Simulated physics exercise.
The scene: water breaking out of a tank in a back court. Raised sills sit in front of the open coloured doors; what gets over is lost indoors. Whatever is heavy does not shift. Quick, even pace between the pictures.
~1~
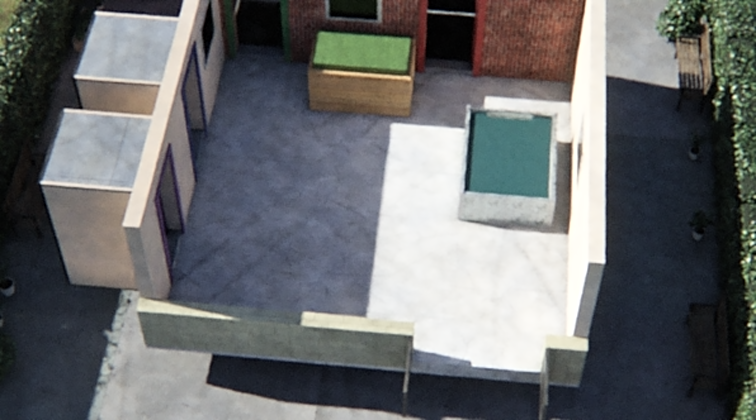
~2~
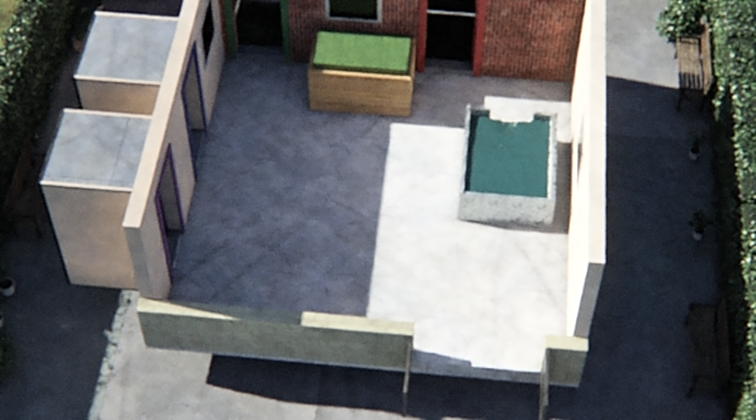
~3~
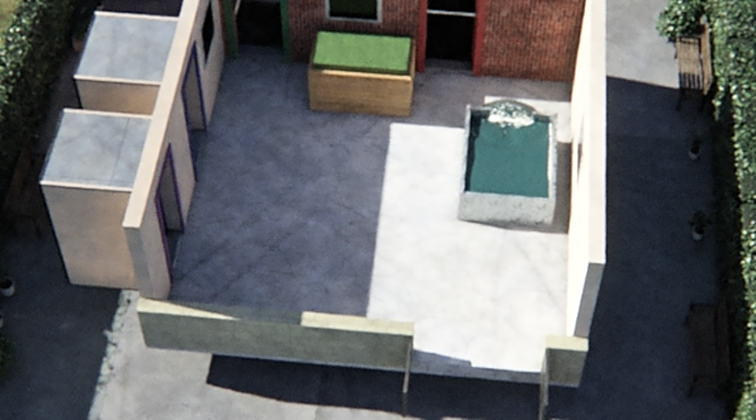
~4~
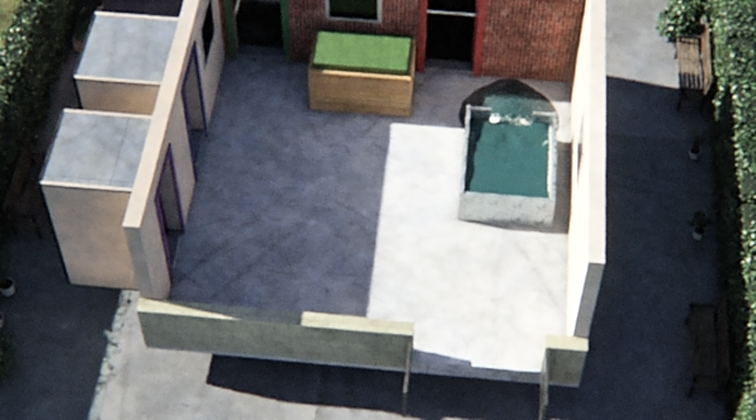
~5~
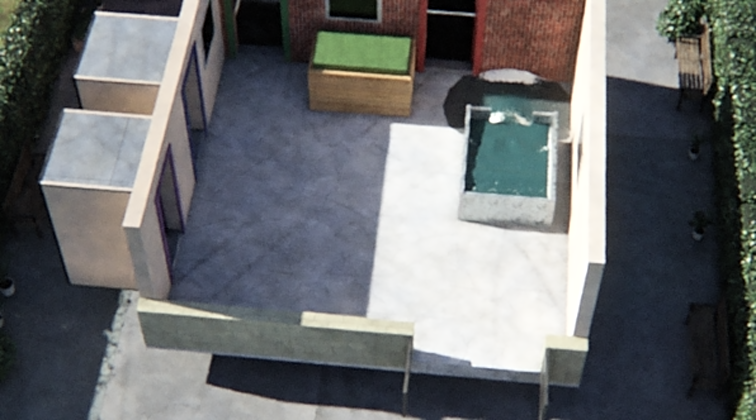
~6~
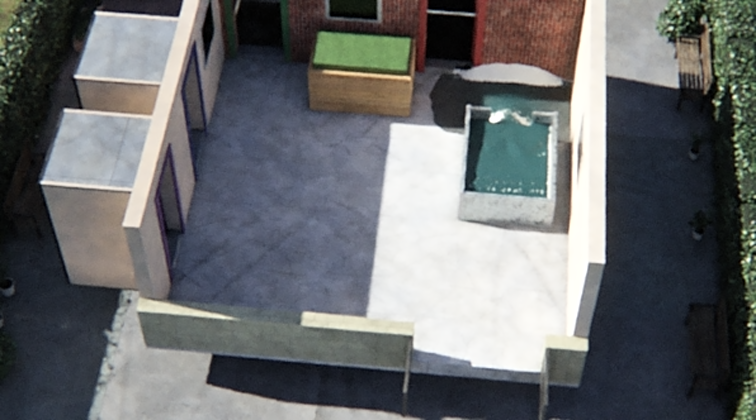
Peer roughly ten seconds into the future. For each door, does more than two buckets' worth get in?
Door by door: The purple door, no; the green door, no; the blue door, no; the red door, yes.
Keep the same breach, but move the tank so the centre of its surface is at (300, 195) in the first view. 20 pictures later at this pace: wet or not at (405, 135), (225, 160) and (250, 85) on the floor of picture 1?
In order: Submerged, submerged, submerged.
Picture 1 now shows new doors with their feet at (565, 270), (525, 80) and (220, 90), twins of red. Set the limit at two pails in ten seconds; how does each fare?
First stays short of it, second crosses the line, third stays short of it.
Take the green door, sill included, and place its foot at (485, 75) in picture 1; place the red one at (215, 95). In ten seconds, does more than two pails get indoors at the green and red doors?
Result - green door: Crosses the limit; red door: Remains below the limit.
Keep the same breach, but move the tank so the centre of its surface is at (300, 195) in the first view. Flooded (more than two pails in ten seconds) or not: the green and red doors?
Lab note - green door: Above the limit; red door: Short of the limit.
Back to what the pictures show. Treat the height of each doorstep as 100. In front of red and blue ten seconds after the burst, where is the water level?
Depth ratios, approx.: 90 and 10 percent.
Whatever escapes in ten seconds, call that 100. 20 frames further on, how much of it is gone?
About 15 %.
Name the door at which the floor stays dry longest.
Answer - the purple-painted one.
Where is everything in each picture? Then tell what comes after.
In the first frame, the tank at (509, 156) is whole and still.
In the second frame, the front is at a hidden place, out from the gap on the tank's far side.
In the third frame, water pours out on the tank's far side and has run to (498, 103).
In the fourth frame, water pours out on the tank's far side and has run to (509, 82).
In the fifth frame, the front is at (470, 77), out from the gap on the tank's far side.
In the sixth frame, water pours out on the tank's far side and has run to (447, 75).
A moment on, water covers 10 % of the floor; the purple door not reached, the green door not reached, the blue door not reached, the red door under two buckets in.
Next, water covers 15 % of the floor; the purple door not reached, the green door wet at the sill, nothing in, the blue door not reached, the red door over two buckets in.
Then, water covers 35 % of the floor; the purple door not reached, the green door wet at the sill, nothing in, the blue door not reached, the red door over two buckets in.
Later, water covers 65 % of the floor; the purple door not reached, the green door wet at the sill, nothing in, the blue door wet at the sill, nothing in, the red door over two buckets in.
In the end, water covers 85 % of the floor; the purple door wet at the sill, nothing in, the green door wet at the sill, nothing in, the blue door wet at the sill, nothing in, the red door far over two buckets in.
